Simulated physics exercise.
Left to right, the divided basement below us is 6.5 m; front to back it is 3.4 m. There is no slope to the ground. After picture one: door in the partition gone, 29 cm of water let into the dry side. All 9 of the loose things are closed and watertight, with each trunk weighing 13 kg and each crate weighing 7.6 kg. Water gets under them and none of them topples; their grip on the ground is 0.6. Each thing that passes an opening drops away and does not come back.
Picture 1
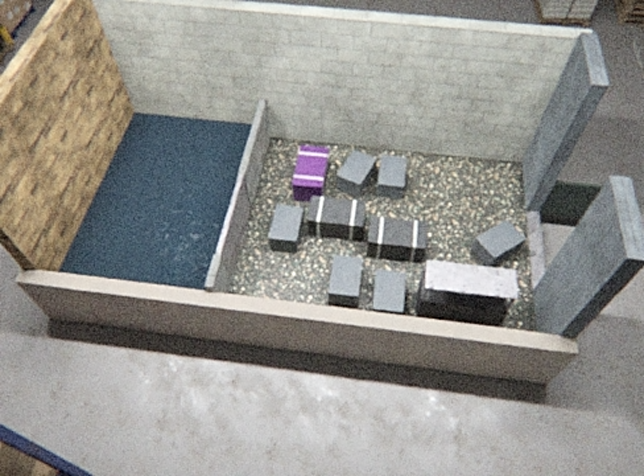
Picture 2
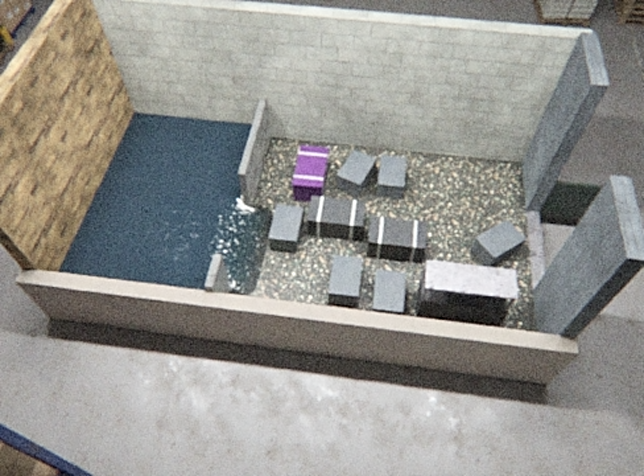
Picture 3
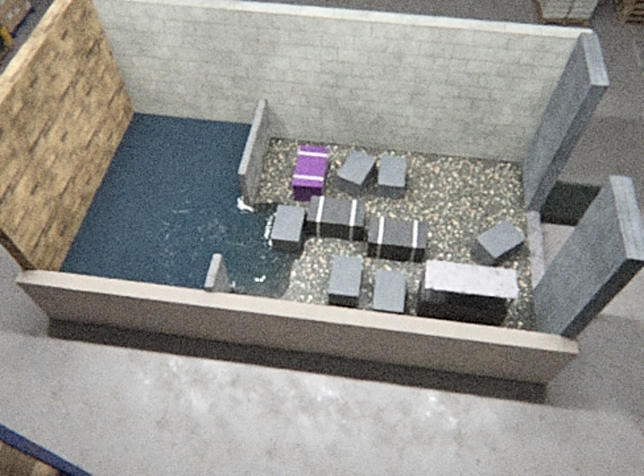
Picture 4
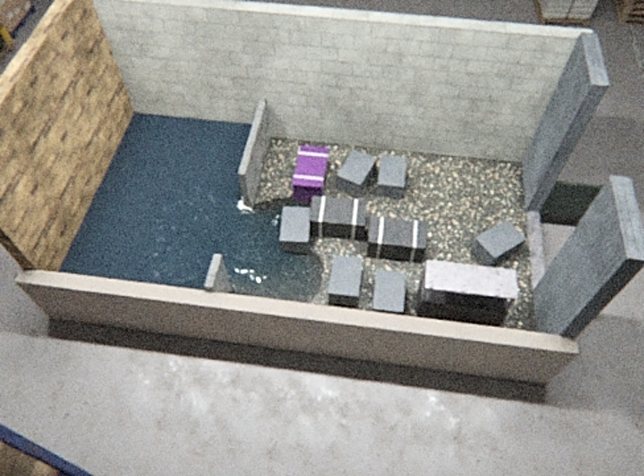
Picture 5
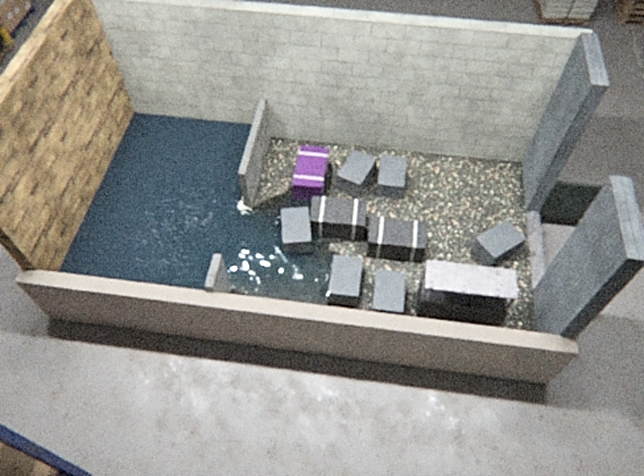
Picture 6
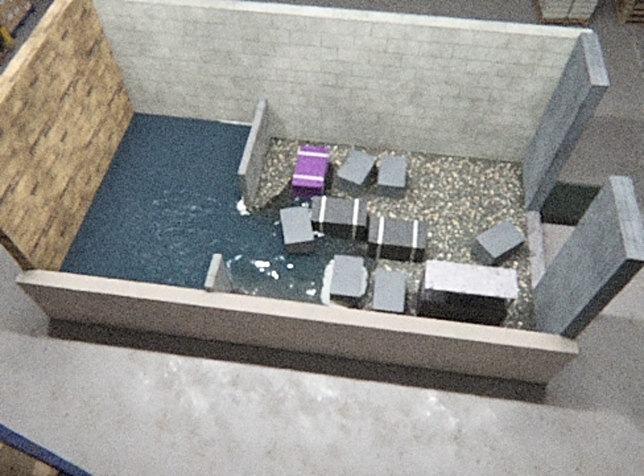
Dark water pours through a gap in the partition, spreads right across gravel, and nudges a grey block.
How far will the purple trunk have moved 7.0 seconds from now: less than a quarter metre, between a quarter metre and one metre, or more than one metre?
Between a quarter metre and one metre.
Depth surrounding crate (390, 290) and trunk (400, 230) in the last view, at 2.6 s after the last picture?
About 13 and 5 cm.
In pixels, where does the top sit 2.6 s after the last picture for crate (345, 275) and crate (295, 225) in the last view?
First near (386, 252), second near (458, 234).
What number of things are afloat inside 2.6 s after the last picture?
At that time, 4.
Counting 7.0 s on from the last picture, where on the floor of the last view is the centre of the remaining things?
Close to pixel (367, 181).
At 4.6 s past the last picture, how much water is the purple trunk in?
Depth approx. 2 cm.
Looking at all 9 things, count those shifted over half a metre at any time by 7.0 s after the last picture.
Total: 9.
Then, 0.6 s after the last picture the purple trunk is near (311, 162), 0.1 m from its start, aground; 0 of 9 are out; 2 afloat.
Then, 2.6 s after the last picture the purple trunk is near (312, 158), 0.2 m from its start, aground; 0 of 9 are out; 4 afloat.
Then, 4.6 s after the last picture the purple trunk is near (312, 158), 0.2 m from its start, aground; 2 of 9 are out; 5 afloat.
Then, 7.0 s after the last picture the purple trunk is near (278, 163), 0.5 m from its start, afloat; 3 of 9 are out; 6 afloat.
